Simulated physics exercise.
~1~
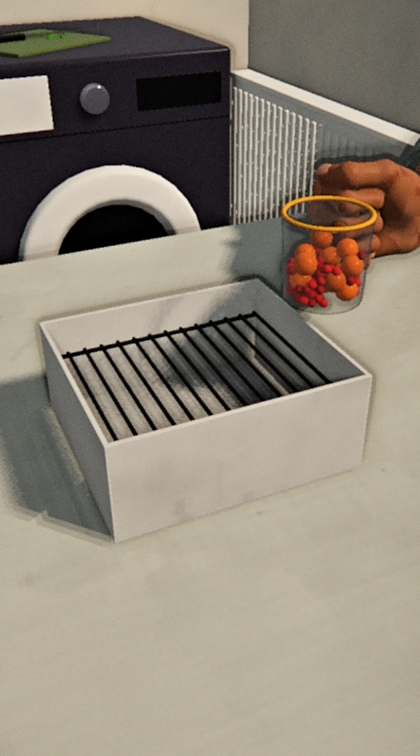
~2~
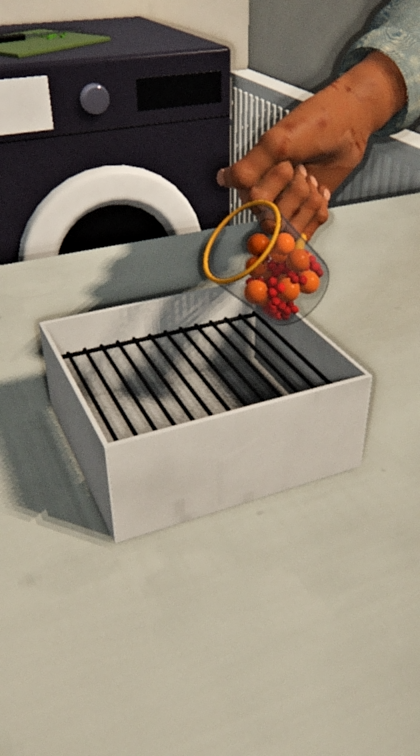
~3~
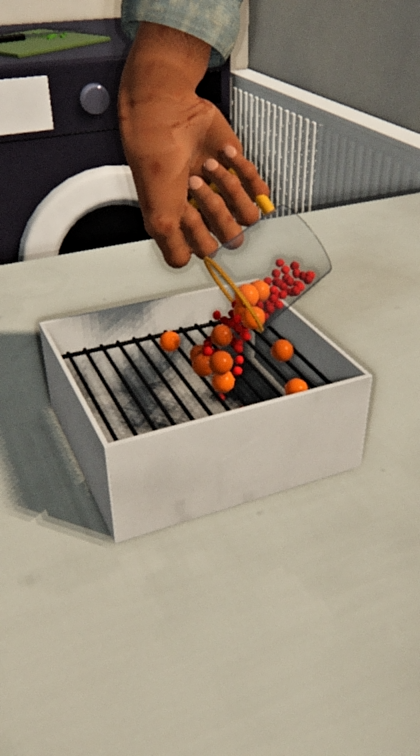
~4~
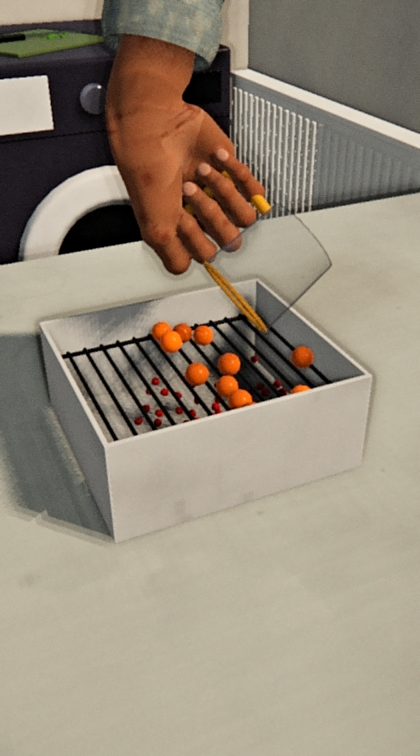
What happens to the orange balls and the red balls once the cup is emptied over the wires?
The orange balls stay on top of the wires, while the smaller red balls drop through and end up beneath them.
